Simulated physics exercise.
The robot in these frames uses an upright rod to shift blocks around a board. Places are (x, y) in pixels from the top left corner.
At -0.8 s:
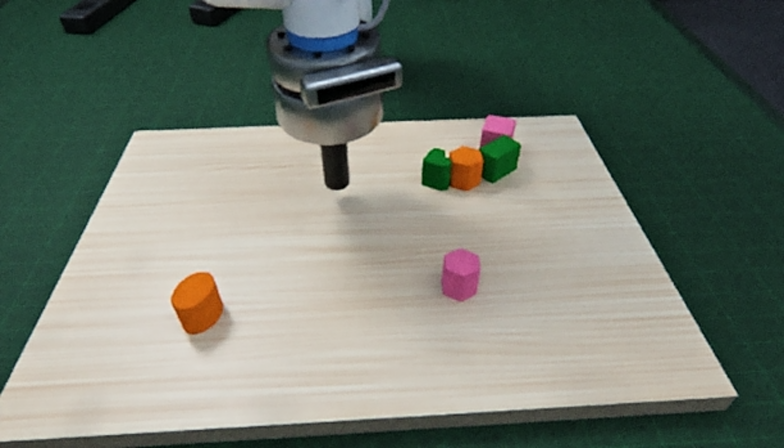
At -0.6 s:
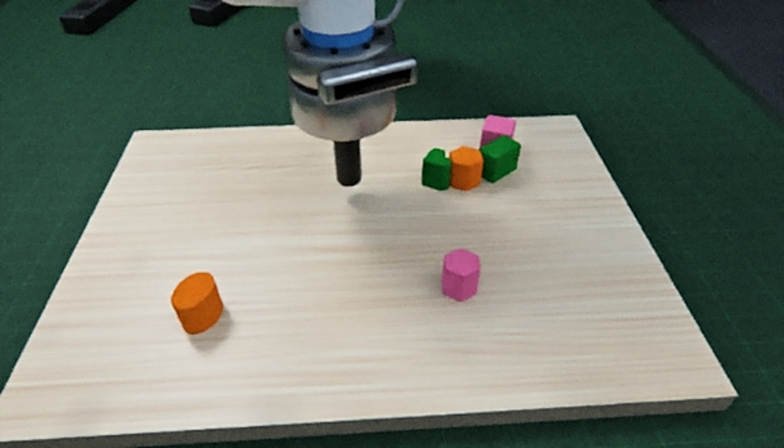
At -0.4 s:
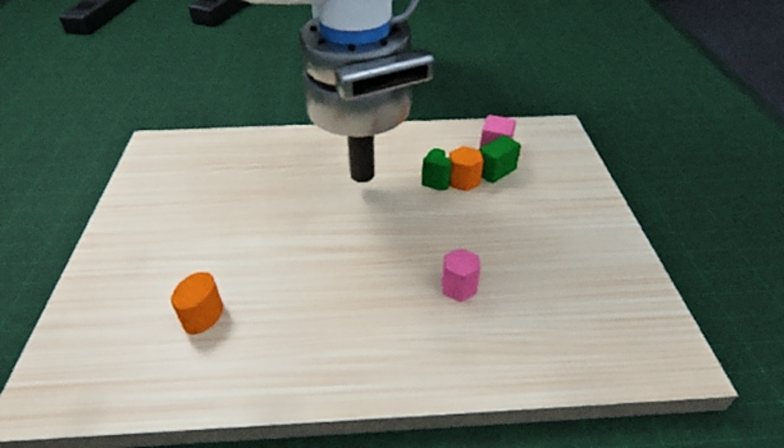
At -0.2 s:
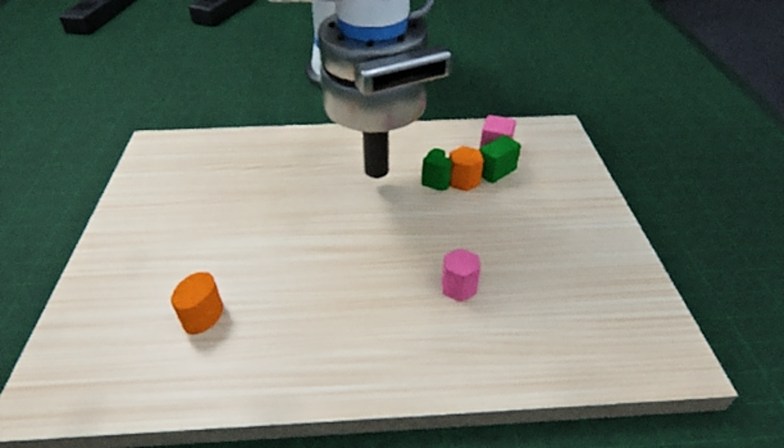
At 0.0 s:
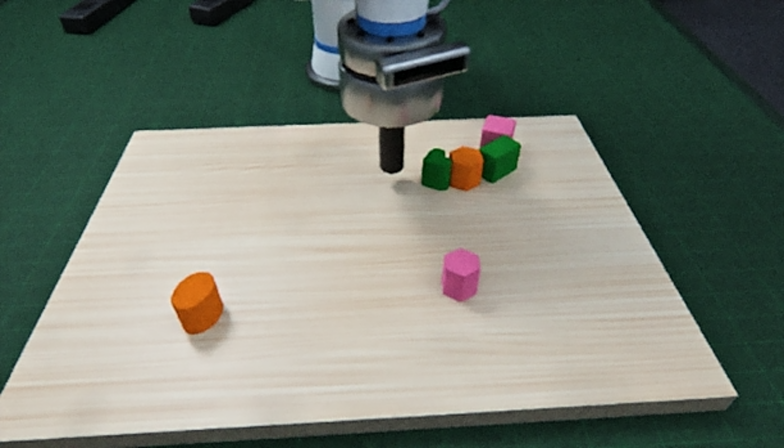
Robot arm with an upright black rod sliding slowly right above a pale wooden board, while the coloured blocks stay still.
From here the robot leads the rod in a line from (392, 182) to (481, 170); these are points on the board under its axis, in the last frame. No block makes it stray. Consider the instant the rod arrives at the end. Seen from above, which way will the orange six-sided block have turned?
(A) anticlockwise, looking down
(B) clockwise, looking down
A - anticlockwise, looking down.
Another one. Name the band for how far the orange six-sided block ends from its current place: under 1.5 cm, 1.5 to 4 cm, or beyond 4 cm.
Between 1.5 and 4 cm.
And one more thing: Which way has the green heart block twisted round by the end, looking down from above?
Seen from overhead, it turns clockwise.
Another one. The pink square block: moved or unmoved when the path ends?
That one stays where it is.
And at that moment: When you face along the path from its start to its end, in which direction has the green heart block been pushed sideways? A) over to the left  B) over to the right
B.
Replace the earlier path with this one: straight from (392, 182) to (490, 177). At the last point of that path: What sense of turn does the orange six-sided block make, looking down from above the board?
The orange six-sided block rotates counterclockwise.
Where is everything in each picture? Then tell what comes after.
In the first frame, lower end of the rod at (337, 184), tops of blocks, green heart block at (437, 157), orange six-sided block at (466, 155), pink square block at (500, 124), green rectangular block at (501, 146).
In the second frame, rod at (349, 180), blocks as before.
In the third frame, rod at (363, 176), blocks as before.
In the fourth frame, rod at (377, 172), blocks as before.
In the fifth frame, rod at (392, 168), green heart block at (437, 157), orange six-sided block at (466, 155), pink square block at (500, 124), green rectangular block at (501, 146).
On the path given first. One third of the way, rod at (423, 163); green heart block at (446, 160); orange six-sided block at (472, 157), turned 20° anticlockwise.
Two thirds of the way, rod at (454, 159); green heart block at (454, 165), turned 40° clockwise; orange six-sided block at (483, 162), turned 50° anticlockwise; green rectangular block at (504, 146).
At the end, rod at (483, 155); green heart block at (454, 165), turned 40° clockwise; orange six-sided block at (486, 163), turned 40° anticlockwise; pink square block not moved; green rectangular block at (510, 147), turned 25° anticlockwise.
